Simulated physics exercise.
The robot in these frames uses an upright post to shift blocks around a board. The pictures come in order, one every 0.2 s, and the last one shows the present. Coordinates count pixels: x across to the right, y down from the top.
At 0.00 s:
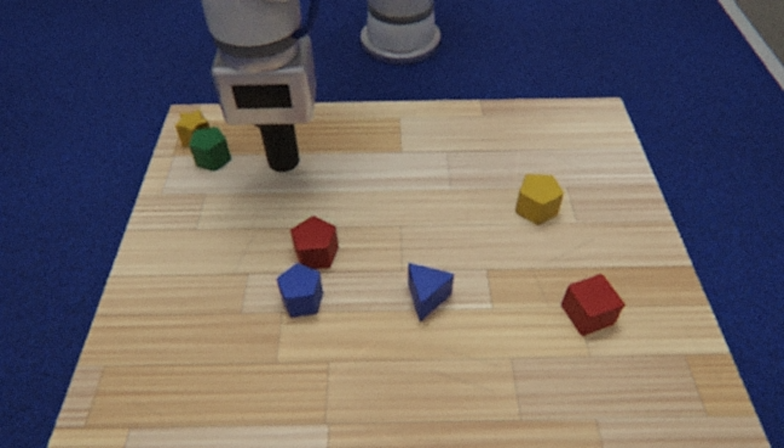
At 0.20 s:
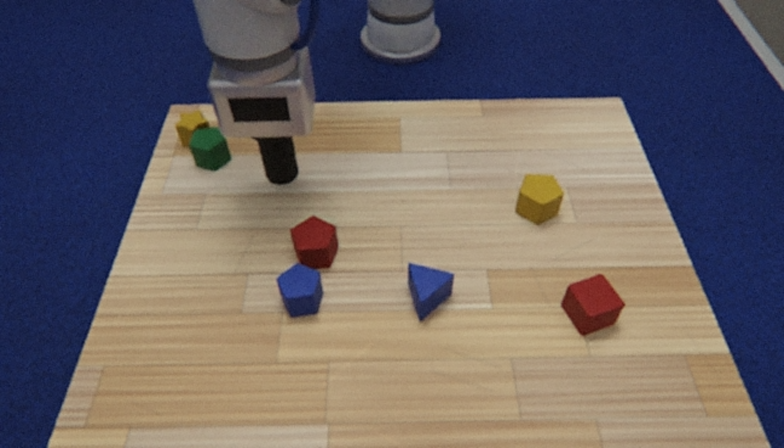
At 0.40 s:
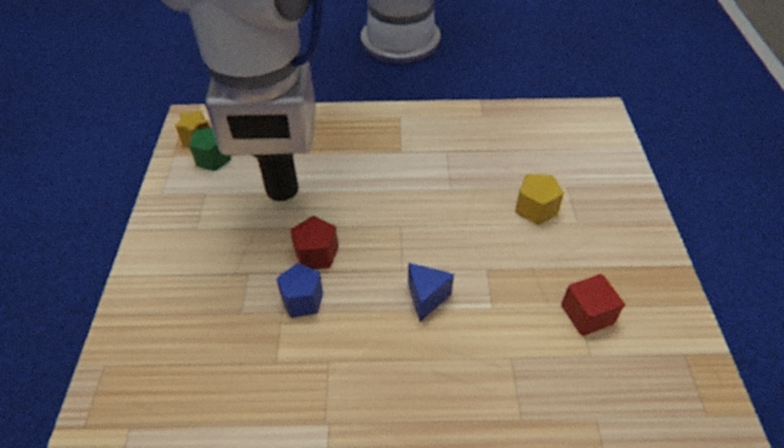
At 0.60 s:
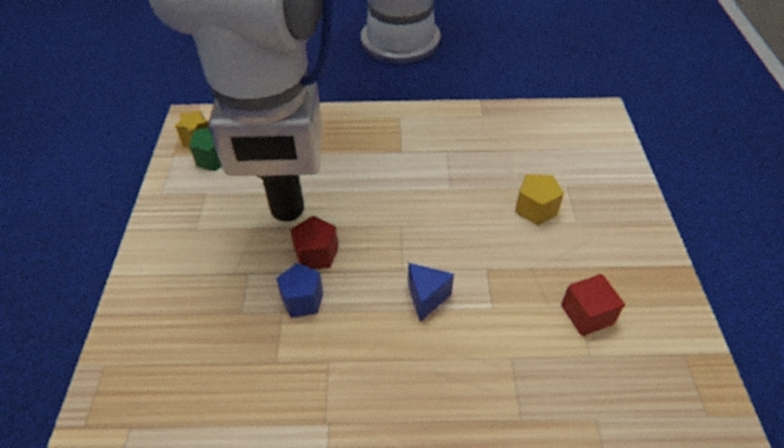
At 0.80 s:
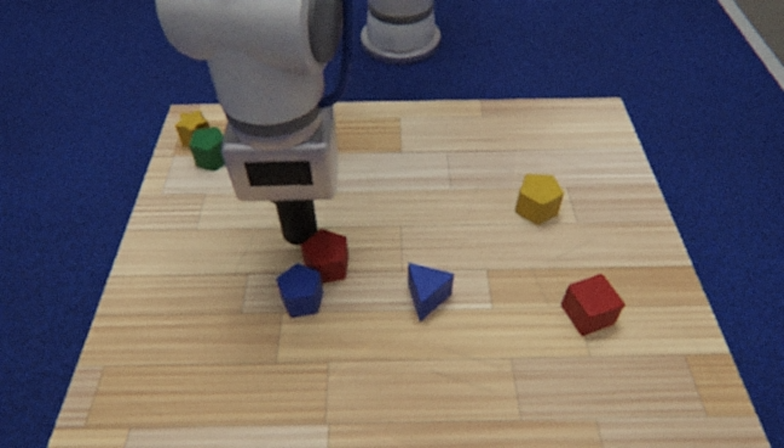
A robot arm lowering its black post across a wooden board toward the viewer, then nudging a red pentagon block slightly right.
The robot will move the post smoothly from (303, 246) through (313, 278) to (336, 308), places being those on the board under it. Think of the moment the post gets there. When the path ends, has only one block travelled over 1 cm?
No.
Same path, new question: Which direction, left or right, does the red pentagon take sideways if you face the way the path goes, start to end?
It gets pushed left.
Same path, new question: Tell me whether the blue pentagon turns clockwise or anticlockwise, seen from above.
Turns clockwise.
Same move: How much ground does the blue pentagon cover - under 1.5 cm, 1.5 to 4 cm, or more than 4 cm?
My estimate: In the 1.5 to 4 cm range.
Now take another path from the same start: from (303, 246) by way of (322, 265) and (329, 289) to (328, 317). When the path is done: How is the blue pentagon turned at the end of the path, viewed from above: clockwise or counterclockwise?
Looking down on the board, it turns clockwise.
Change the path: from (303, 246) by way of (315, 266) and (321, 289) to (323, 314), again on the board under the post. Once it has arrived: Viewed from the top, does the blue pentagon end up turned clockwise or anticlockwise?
It rotates clockwise.
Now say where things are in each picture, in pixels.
The first frame shows tip of the post at (284, 162), middles of tops, blue pentagon at (299, 281), red pentagon at (313, 233), blue triangular piece at (428, 279).
The second frame shows post at (282, 174), nothing pushed.
The third frame shows post at (282, 190), nothing pushed.
The fourth frame shows post at (288, 209), nothing pushed.
The fifth frame shows post at (300, 232), blue pentagon at (299, 281), red pentagon at (325, 246), blue triangular piece at (428, 279).
The first path, step by step. Halfway along, post at (311, 265); blue pentagon at (298, 291); red pentagon at (347, 268), turned 30° anticlockwise.
At the end, post at (333, 294); blue pentagon at (297, 307), turned 25° clockwise; red pentagon at (374, 281), turned 60° anticlockwise; blue triangular piece unmoved.
